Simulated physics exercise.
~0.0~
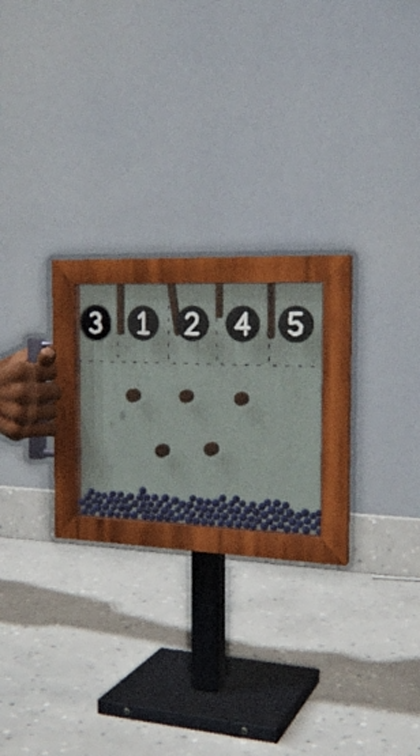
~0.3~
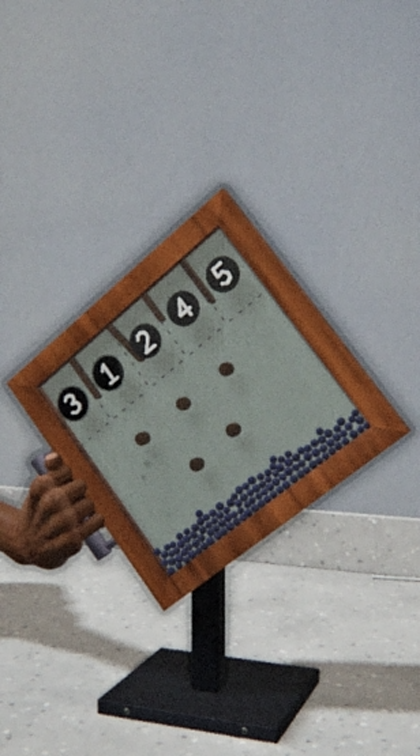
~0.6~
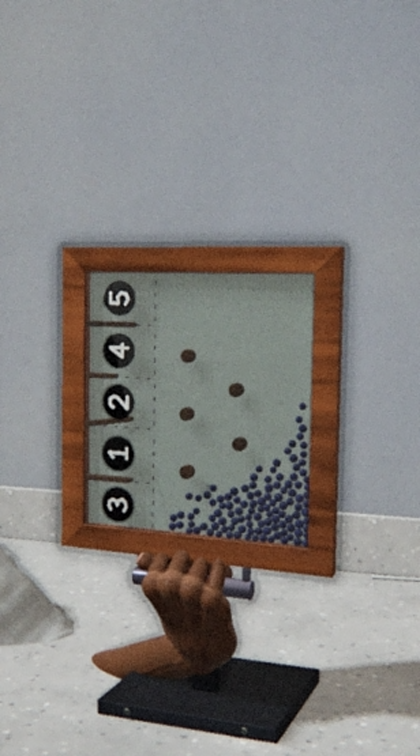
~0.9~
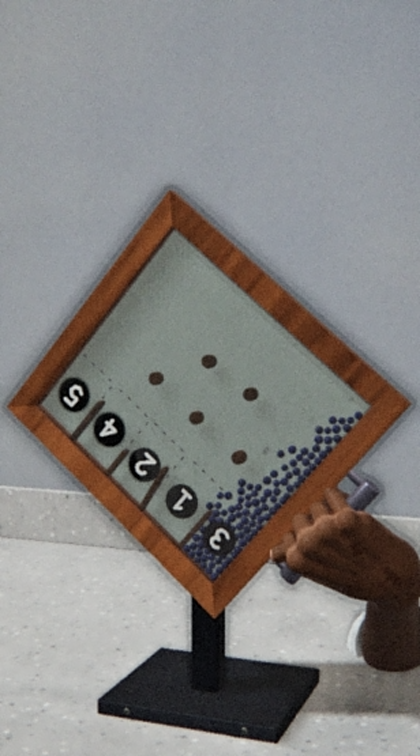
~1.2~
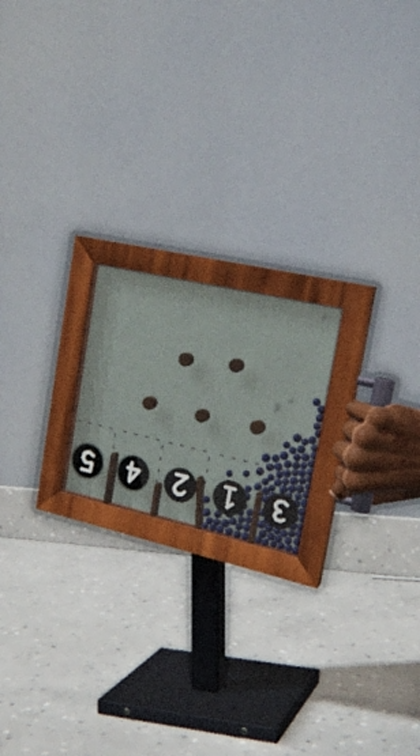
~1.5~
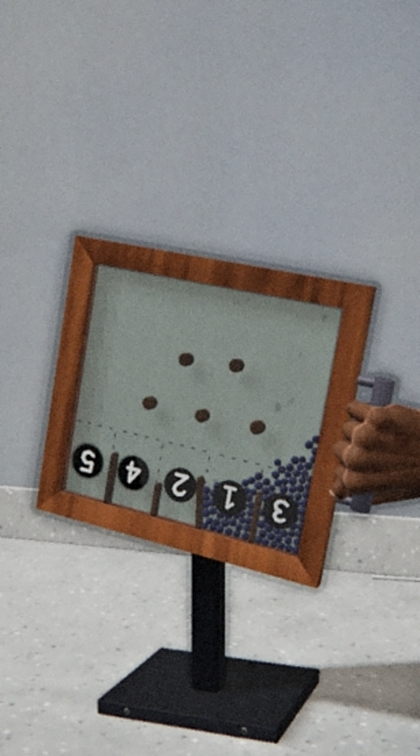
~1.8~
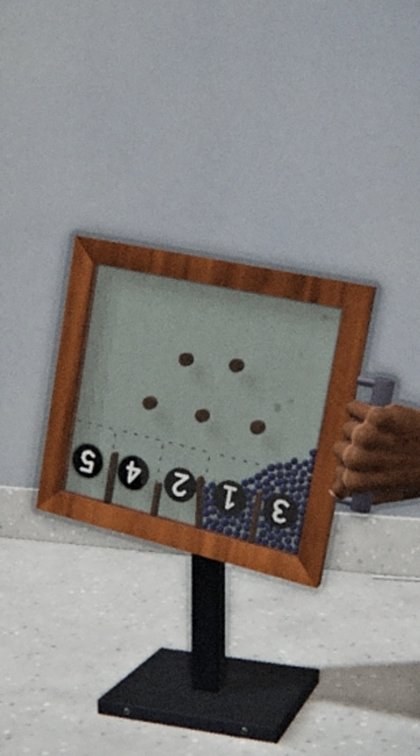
The clip opens on an upright wooden-framed case on a black stand, with dark blue beads lying along its bottom edge and five numbered pockets at the top. A hand gripping a handle on the left side turns the case anticlockwise, and the beads slide toward the lower right. As the pockets swing down the left side, the beads heap up in the bottom right corner. The turn continues until the case is nearly upside down, with the hand now at the right. The beads settle in pockets three and one, a few resting above them, while pockets two, four and five stay empty.
